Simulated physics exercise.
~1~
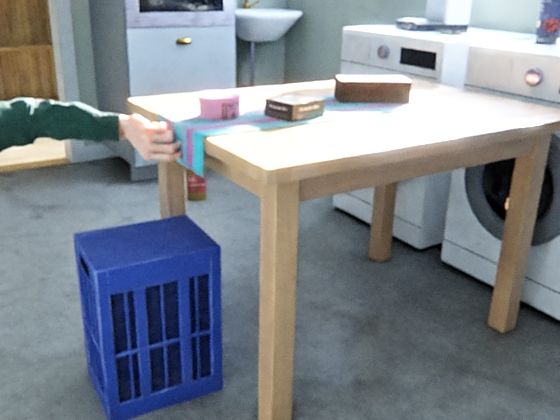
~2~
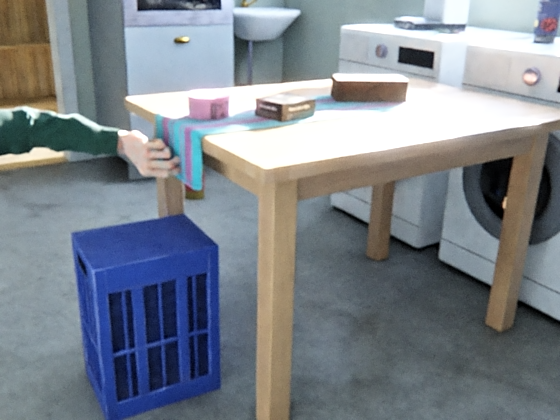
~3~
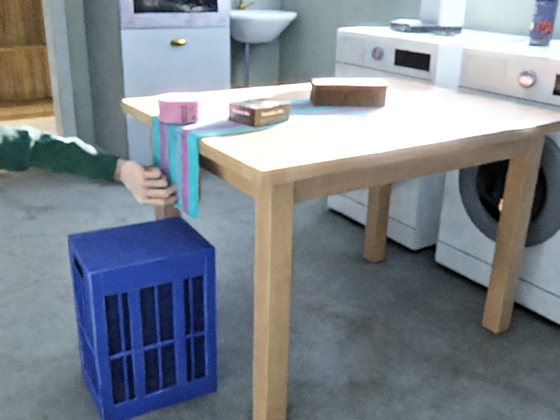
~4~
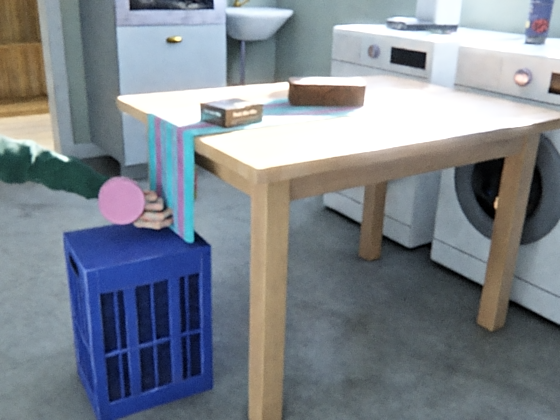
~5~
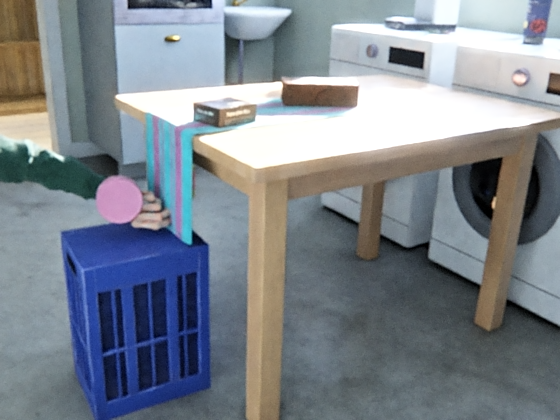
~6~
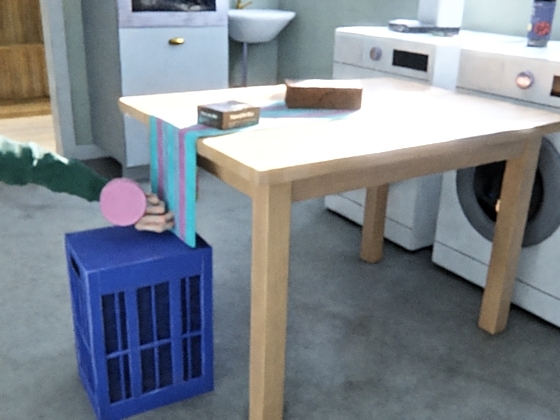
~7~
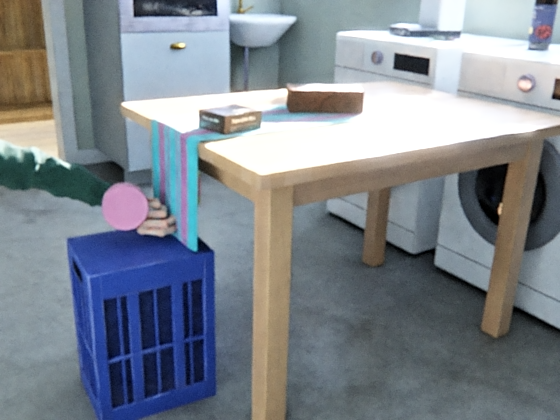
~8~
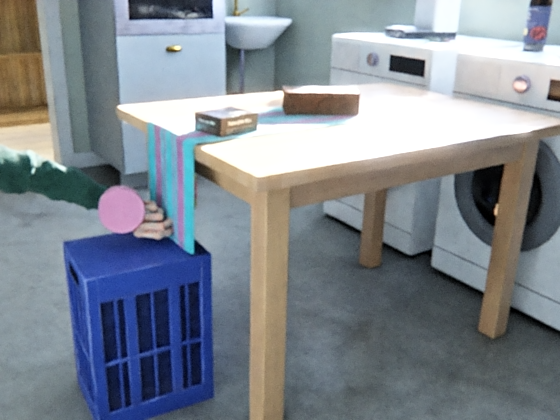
In a room with washing machines and a small sink, a pale wooden table holds a pink tub, a small dark packet and a brown brick on a striped turquoise cloth, with a blue crate on the floor below. A green-sleeved arm reaches in from the left and draws the hanging end of the cloth downward. The tub, packet and brick ride along toward the left edge. As the hem comes down to the crate, the tub goes over the edge and appears tipped beside the hand. The hand then holds still, with the packet and brick still on the table.
